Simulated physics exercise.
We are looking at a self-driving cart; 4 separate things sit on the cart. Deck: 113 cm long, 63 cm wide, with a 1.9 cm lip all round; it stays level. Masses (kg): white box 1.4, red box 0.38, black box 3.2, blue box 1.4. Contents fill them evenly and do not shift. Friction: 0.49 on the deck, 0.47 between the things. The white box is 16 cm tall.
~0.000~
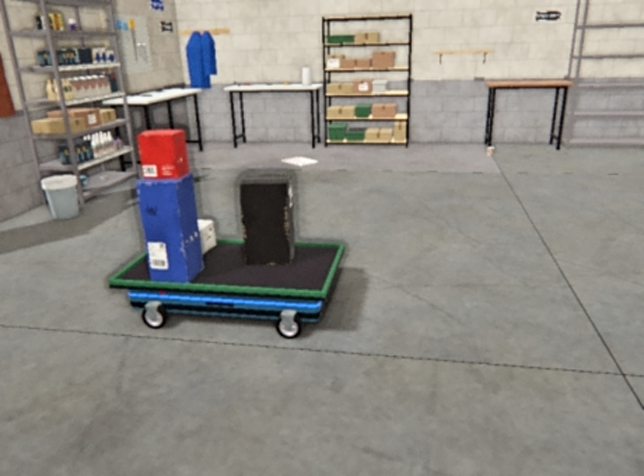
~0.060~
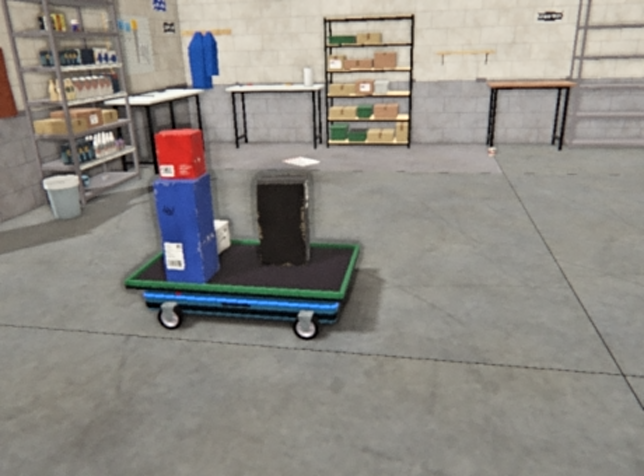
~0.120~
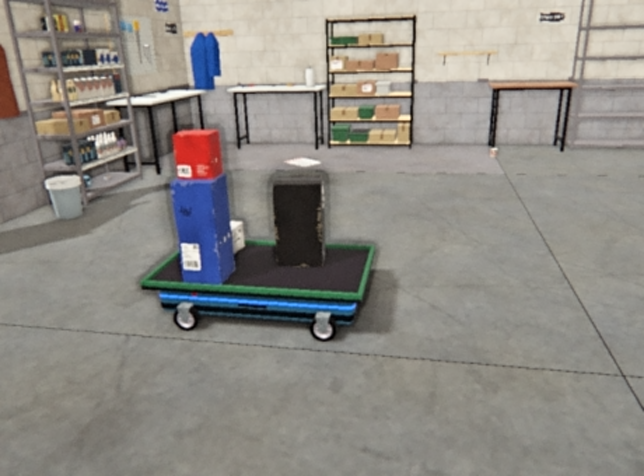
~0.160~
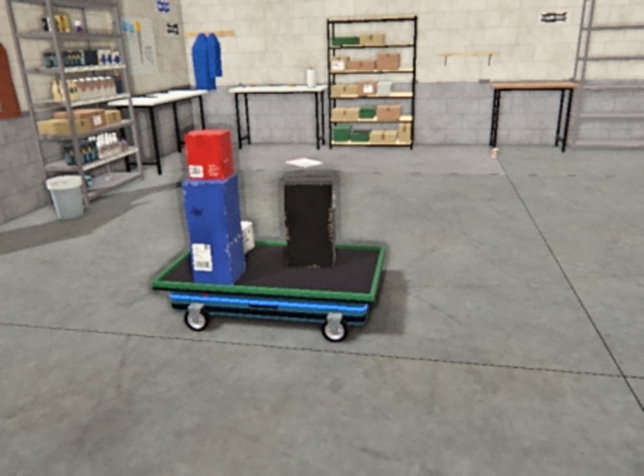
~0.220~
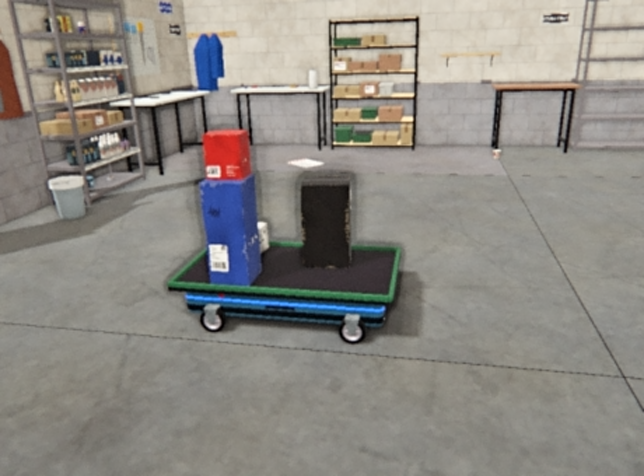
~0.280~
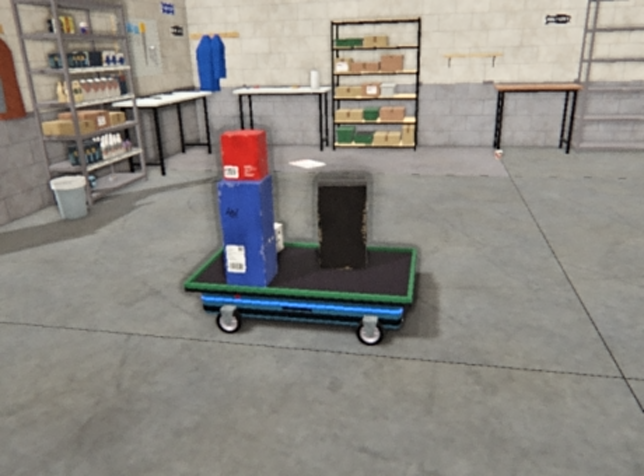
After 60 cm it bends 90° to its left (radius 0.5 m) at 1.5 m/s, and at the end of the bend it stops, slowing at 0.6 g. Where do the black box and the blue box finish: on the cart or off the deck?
The black box ends off the deck, the blue box ends off the deck.
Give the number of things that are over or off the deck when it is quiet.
3 of them.
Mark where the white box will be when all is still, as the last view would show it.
Near (378, 208).
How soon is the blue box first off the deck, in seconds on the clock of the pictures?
At about 0.9 s.
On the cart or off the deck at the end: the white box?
The white box is still on the cart.
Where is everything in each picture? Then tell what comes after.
In the first picture, 0 cm covered; black box (268, 219); blue box (172, 228).
In the second picture, 9 cm covered; red box (181, 154).
In the third picture, 18 cm covered; red box (198, 154).
In the fourth picture, 24 cm covered; red box (210, 155).
In the fifth picture, 33 cm covered; red box (227, 155).
In the sixth picture, 42 cm covered; black box (343, 223); blue box (249, 230).
After 0.68 s, 102 cm covered, turned 31°; black box leaning 7° near (451, 215); blue box leaning 6° near (387, 226); red box leaning 6°.
After 0.88 s, 132 cm covered, turned 65°; red box, black box and blue box now off the deck.
After 1.18 s, 176 cm covered, turned 90°.
After 1.48 s, 188 cm covered, turned 90°, stopped; white box slid 4 cm.
At rest (2.6 s), off the deck, red box, black box and blue box; the last one in place, give or take 10 cm. In the last view, black box near (483, 229).
